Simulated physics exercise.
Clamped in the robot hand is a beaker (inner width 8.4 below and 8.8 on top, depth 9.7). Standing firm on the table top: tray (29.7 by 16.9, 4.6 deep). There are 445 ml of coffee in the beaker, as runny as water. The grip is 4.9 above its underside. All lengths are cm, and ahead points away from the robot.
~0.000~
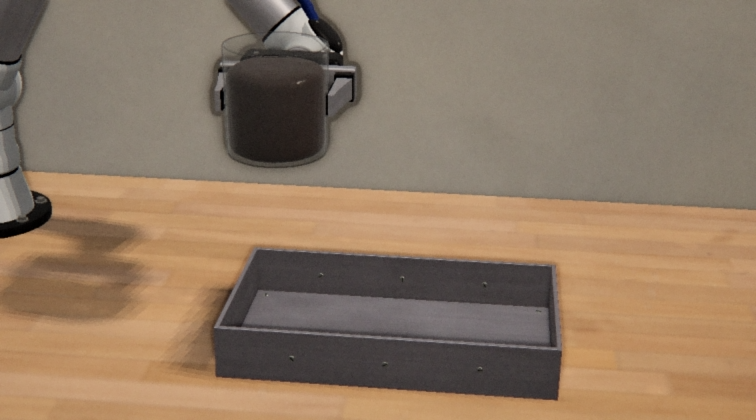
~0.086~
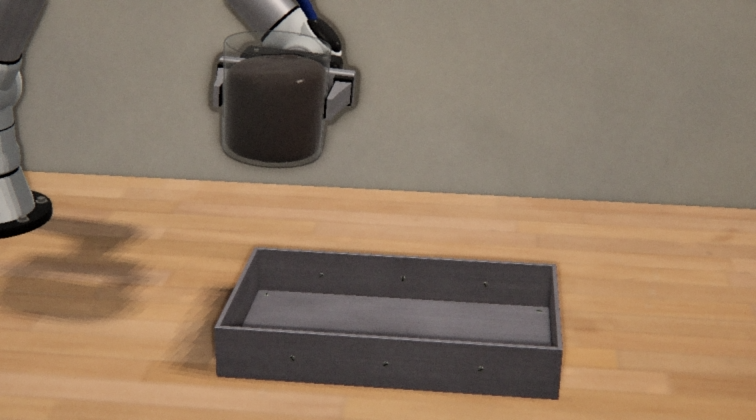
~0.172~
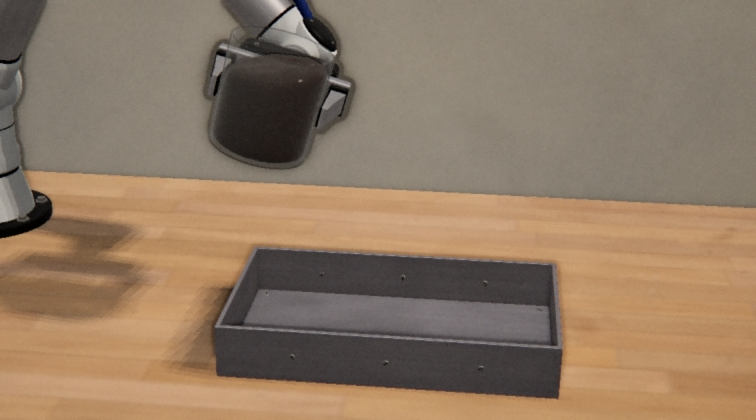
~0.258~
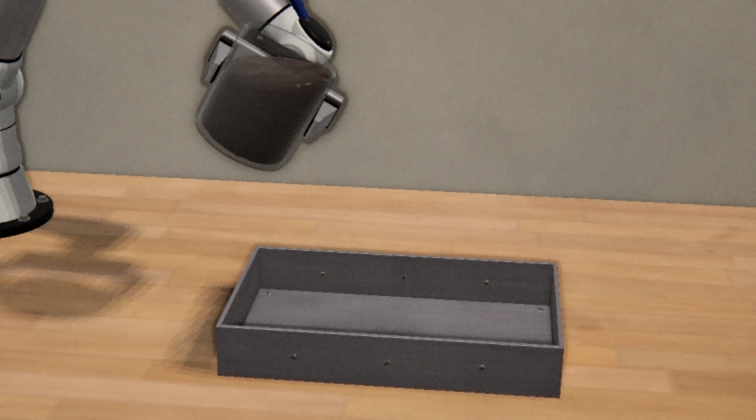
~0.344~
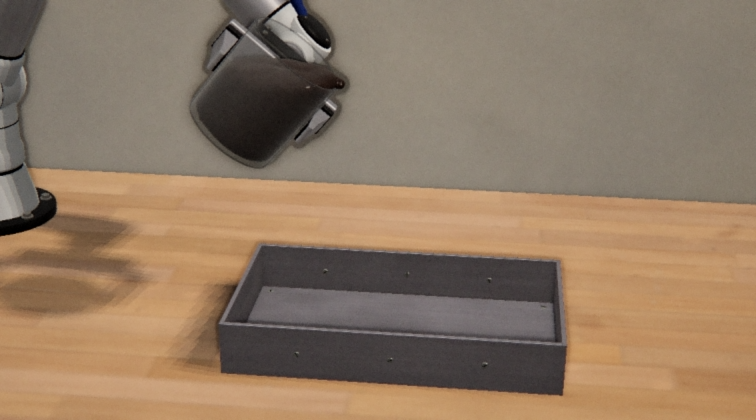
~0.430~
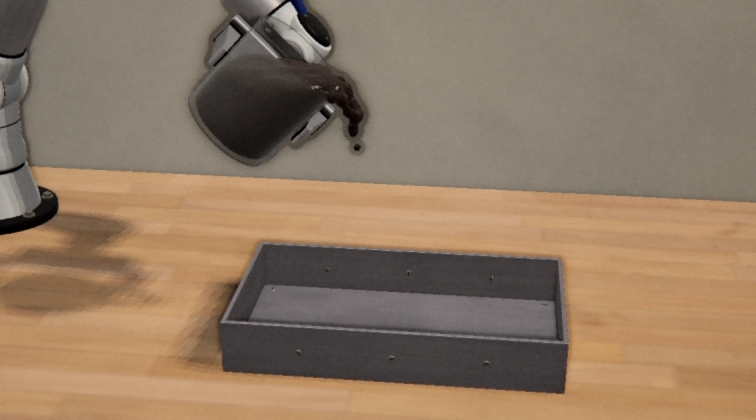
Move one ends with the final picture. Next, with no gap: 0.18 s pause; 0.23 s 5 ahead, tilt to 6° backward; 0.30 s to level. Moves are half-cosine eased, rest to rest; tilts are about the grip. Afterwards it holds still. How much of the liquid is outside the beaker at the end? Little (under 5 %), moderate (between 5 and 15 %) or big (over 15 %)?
Share outside the beaker: Moderate (between 5 and 15 %).
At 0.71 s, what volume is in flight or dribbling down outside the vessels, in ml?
About 15 ml.
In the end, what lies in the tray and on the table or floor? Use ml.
Roughly 35, 5 ml.
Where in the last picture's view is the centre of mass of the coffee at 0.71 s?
Near (292, 117).
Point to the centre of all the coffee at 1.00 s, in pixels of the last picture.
Near (327, 124).
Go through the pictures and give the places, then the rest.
In the first frame, beaker middle at (276, 100), level; upper third of the coffee around (276, 80), from x 230 to 325, top at y 60; 445 ml in the beaker.
In the second frame, beaker middle at (275, 100), tilted 4° forward; upper third of the coffee around (277, 78), from x 225 to 325, top at y 55.
In the third frame, beaker middle at (269, 99), tilted 15° forward; upper third of the coffee around (276, 78), from x 215 to 325, top at y 55.
In the fourth frame, beaker middle at (264, 98), tilted 29° forward; upper third of the coffee around (273, 79), from x 200 to 330, top at y 60.
In the fifth frame, beaker middle at (262, 95), tilted 40° forward; upper third of the coffee around (272, 79), from x 200 to 340, top at y 55.
In the sixth frame, beaker middle at (262, 94), tilted 44° forward; upper third of the coffee around (270, 79), from x 195 to 360, top at y 60; 435 ml in the beaker, 10 ml in the air or running down outside.
After 0.71 s, tilted 23° forward, liquid up to 27 above the table; 405 ml in the beaker, 25 ml in the tray, 15 ml in the air or running down outside.
After 1.00 s, tilted 3° backward, liquid up to 27 above the table; 405 ml in the beaker, 35 ml in the tray.
After 1.34 s, level, liquid up to 27 above the table; 405 ml in the beaker, 35 ml in the tray.
After 2.14 s, level, liquid up to 26 above the table; 405 ml in the beaker, 35 ml in the tray, 5 ml on the table or floor.
At rest, 405 ml in the beaker, 35 ml in the tray, 5 ml on the table or floor. That is 9 % outside the beaker.
